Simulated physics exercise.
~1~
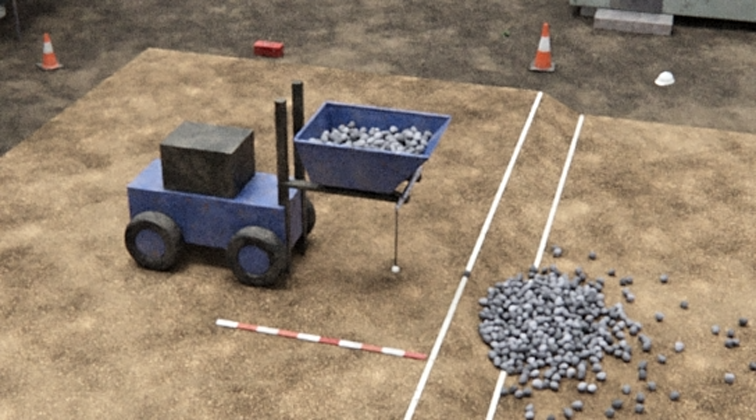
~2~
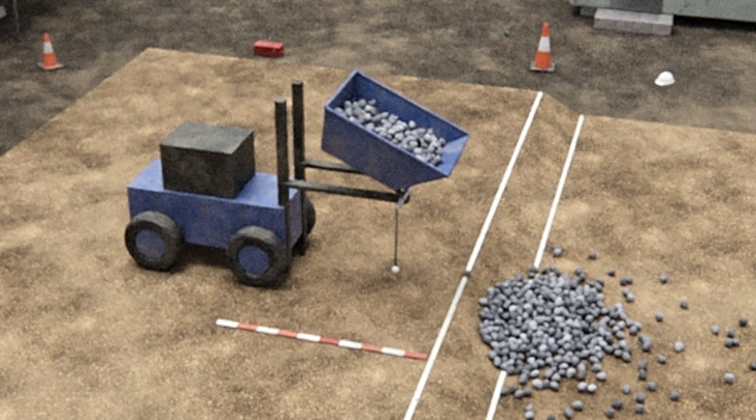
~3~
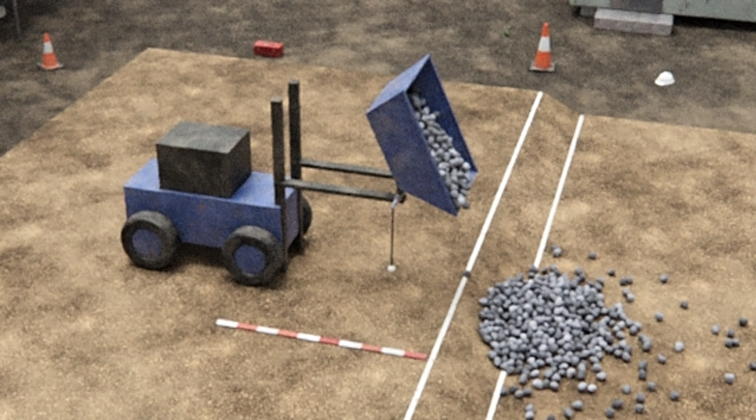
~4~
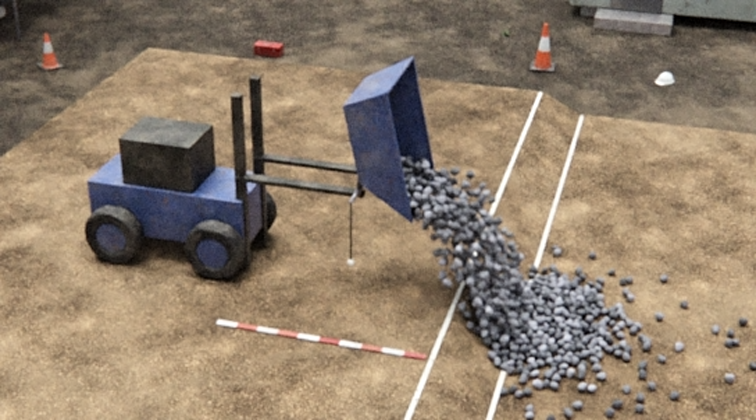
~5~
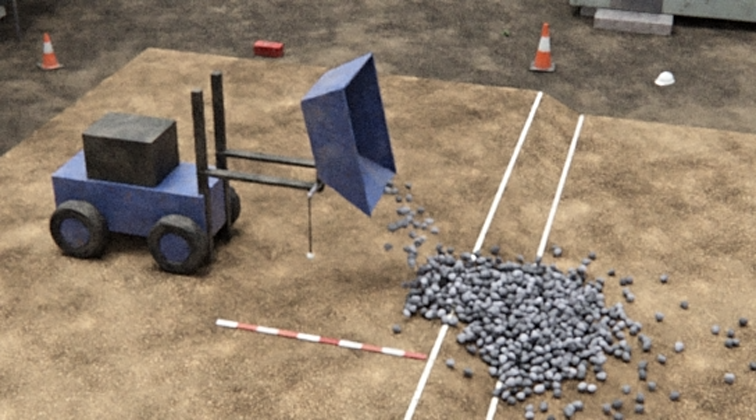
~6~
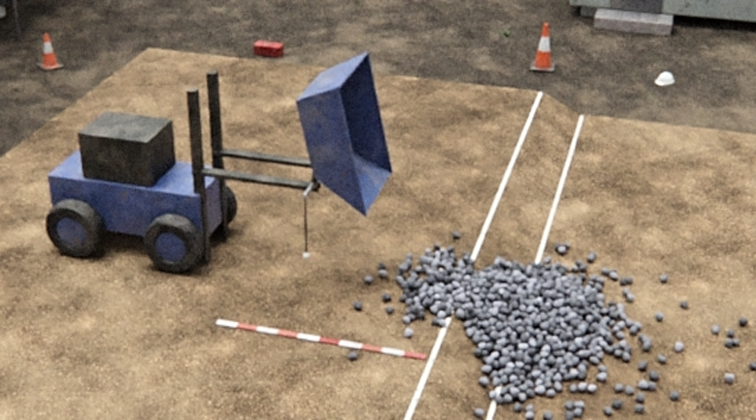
On a patch of bare brown dirt, a blue forklift tipped its raised bin steeply to the right, then backed away left as grey stones poured out across the white lines, leaving the bin empty and a wider heap joined to the earlier pile.
